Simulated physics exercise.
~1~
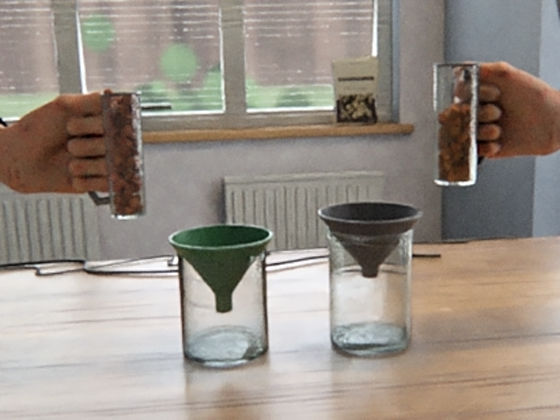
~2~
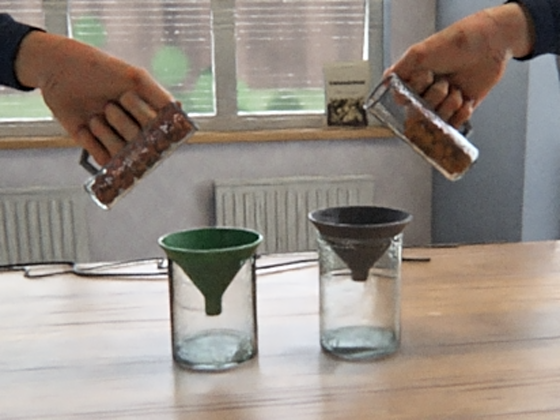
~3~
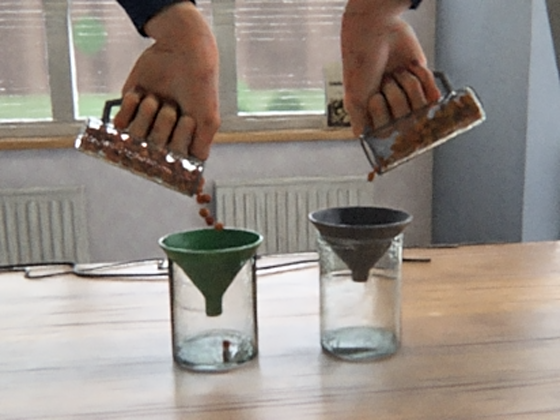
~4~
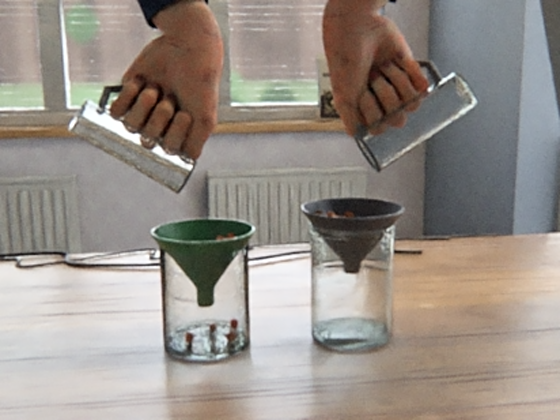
The video shows two hands tipping clear cups of small, dry brownish pieces over a green funnel and a dark grey funnel set on glass jars, until the cups are empty, with a few pieces in the left jar, none in the right, and the rest held in the funnels.
